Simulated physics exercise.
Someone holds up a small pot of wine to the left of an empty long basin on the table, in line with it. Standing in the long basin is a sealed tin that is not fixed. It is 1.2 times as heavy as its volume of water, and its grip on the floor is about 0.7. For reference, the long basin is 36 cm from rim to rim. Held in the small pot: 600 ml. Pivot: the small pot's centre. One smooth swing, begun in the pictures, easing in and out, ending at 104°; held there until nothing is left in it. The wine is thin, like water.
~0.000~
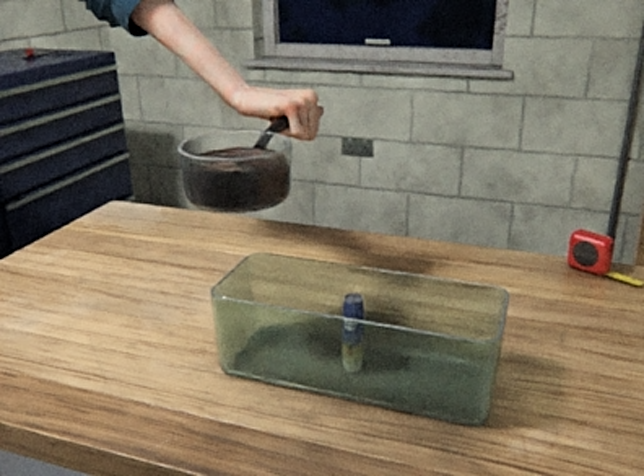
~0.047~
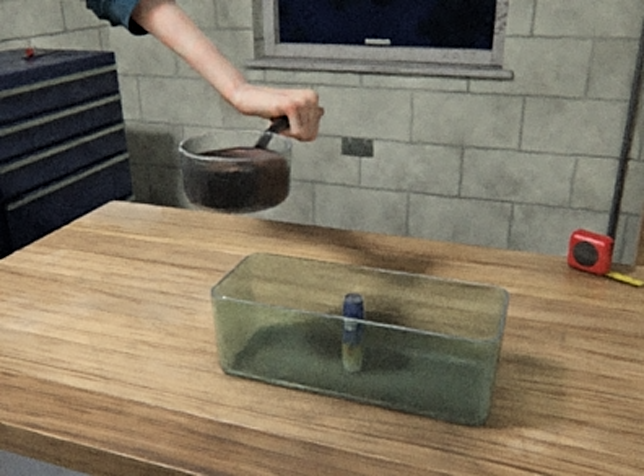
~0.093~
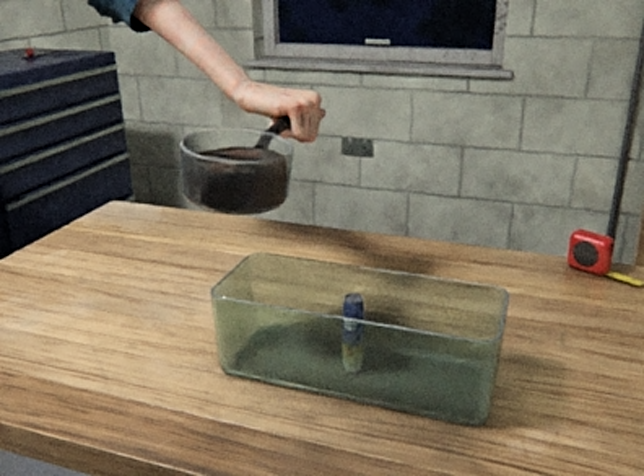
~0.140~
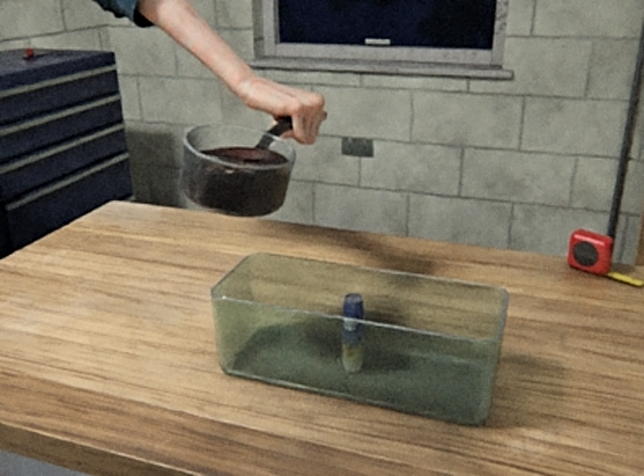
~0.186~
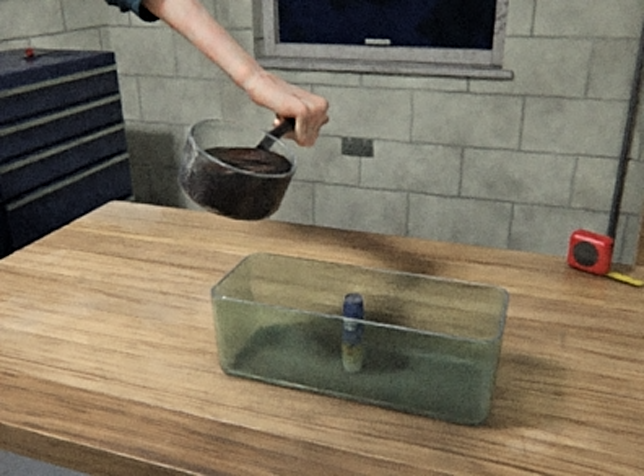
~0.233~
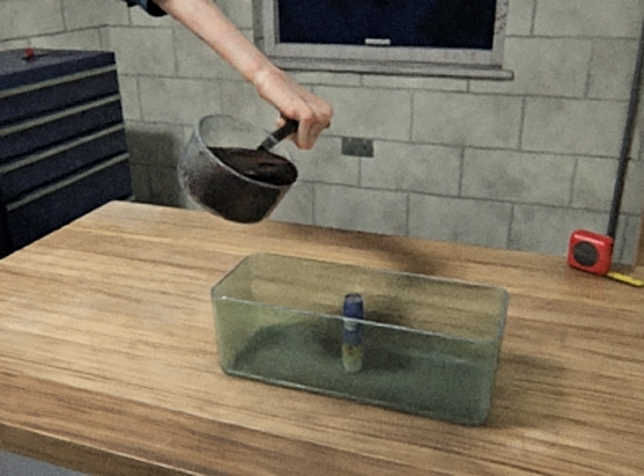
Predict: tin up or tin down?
It keels over.
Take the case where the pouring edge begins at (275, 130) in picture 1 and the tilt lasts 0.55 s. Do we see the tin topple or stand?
Then it tips over.
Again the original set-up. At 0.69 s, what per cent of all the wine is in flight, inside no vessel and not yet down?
Near 7 per cent, I'd say.
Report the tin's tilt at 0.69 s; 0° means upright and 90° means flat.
It sits at roughly 10°.
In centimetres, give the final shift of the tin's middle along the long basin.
The tin's middle ends up about 8.0 cm along the basin.
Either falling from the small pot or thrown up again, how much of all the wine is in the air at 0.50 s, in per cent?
It comes to roughly 48 per cent.
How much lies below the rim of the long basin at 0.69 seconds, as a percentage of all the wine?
About 88 per cent.
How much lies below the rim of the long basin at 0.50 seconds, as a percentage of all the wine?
26 %, roughly.
After 0.50 s the tilt is 95° and 26 per cent is still to pour; the tin stands where it began.
After 0.69 s the tilt is 104° and 6 per cent is still to pour; the tin leans 9°.
After 0.89 s the tilt is 104° and 1 per cent is still to pour; the tin lies on its side.
After 1.11 s the tilt is 104° and 0 per cent is still to pour; the tin lies on its side.
In the end the tin lies on its side.
